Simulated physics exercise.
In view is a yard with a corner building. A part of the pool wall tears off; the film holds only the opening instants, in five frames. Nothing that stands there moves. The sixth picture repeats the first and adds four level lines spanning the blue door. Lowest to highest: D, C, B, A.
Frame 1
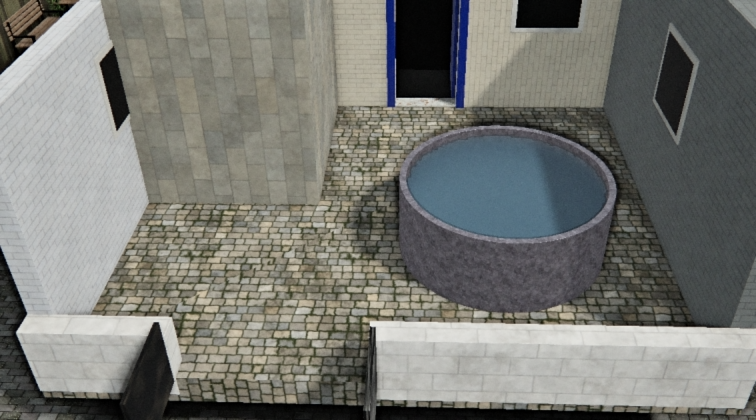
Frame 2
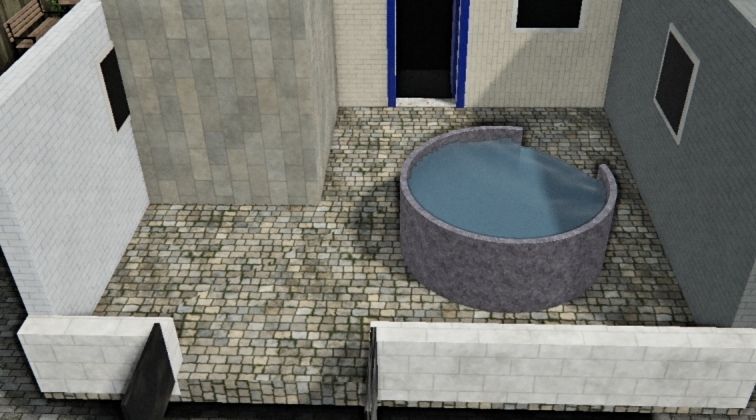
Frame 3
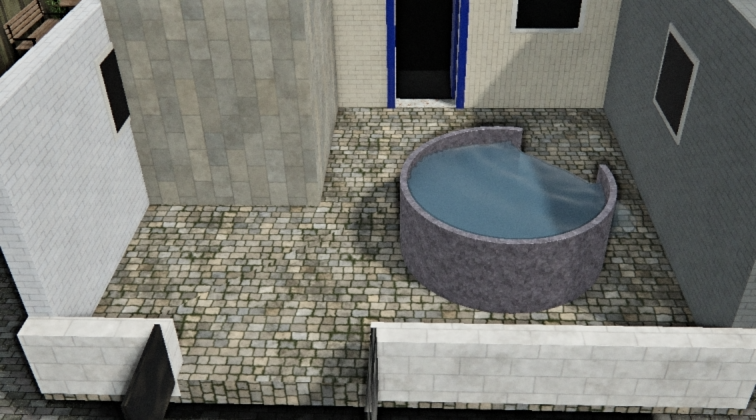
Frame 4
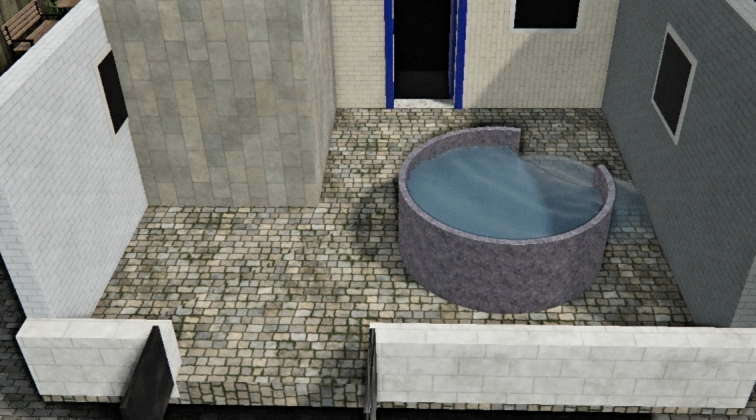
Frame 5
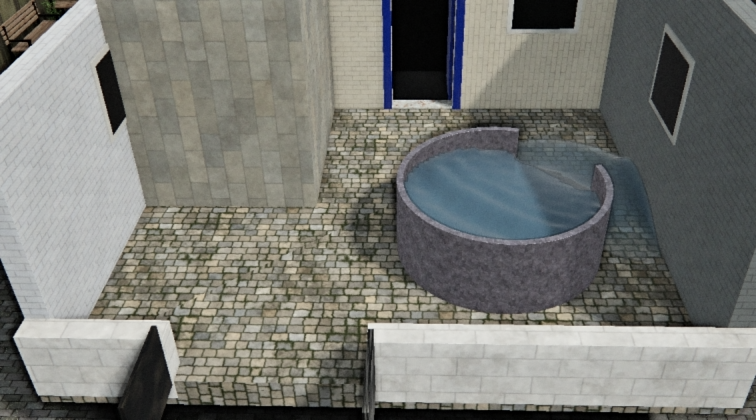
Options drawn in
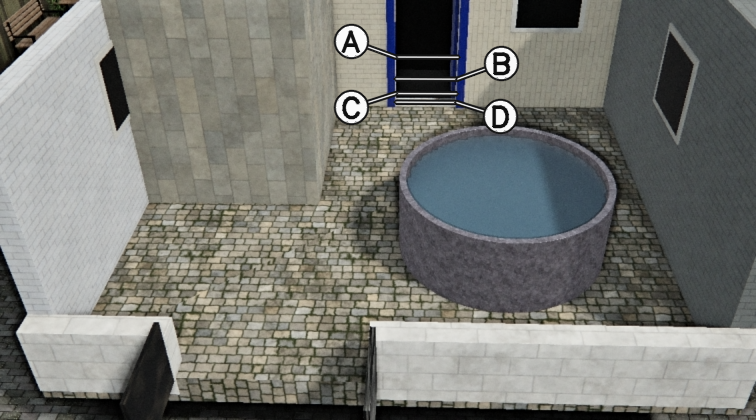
The footage shows a cobbled yard with a round stone pool full of still water, until a section of its back wall disappears and water pours through the gap, spreading over the paving beside the grey wall at right.
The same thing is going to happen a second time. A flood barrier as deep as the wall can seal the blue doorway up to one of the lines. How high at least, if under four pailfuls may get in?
The limit is C.
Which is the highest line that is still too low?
D.
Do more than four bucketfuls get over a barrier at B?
No, not at all.
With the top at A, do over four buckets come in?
No, that is safe.
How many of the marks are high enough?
Three of them.
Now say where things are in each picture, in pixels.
The first frame shows water in the pool at rest, its middle at (505, 184); foot of the blue doorway at (425, 107); open gate at (270, 315).
In the second frame, water covers 2 % of the ground, its front hidden from here.
In the third frame, 4 % of the ground under water, visible out to (629, 221).
In the fourth frame, 9 % of the ground under water, visible out to (651, 227).
In the fifth frame, 14 % of the ground under water, visible out to (554, 141).
In white, A at (427, 57); B at (426, 79); C at (426, 93); D at (426, 102); from the bottom up D, C, B, A.
With A, nothing gets over.
With B, nothing gets over.
With C, nothing gets over.
With D, about 9 bucketfuls get in.
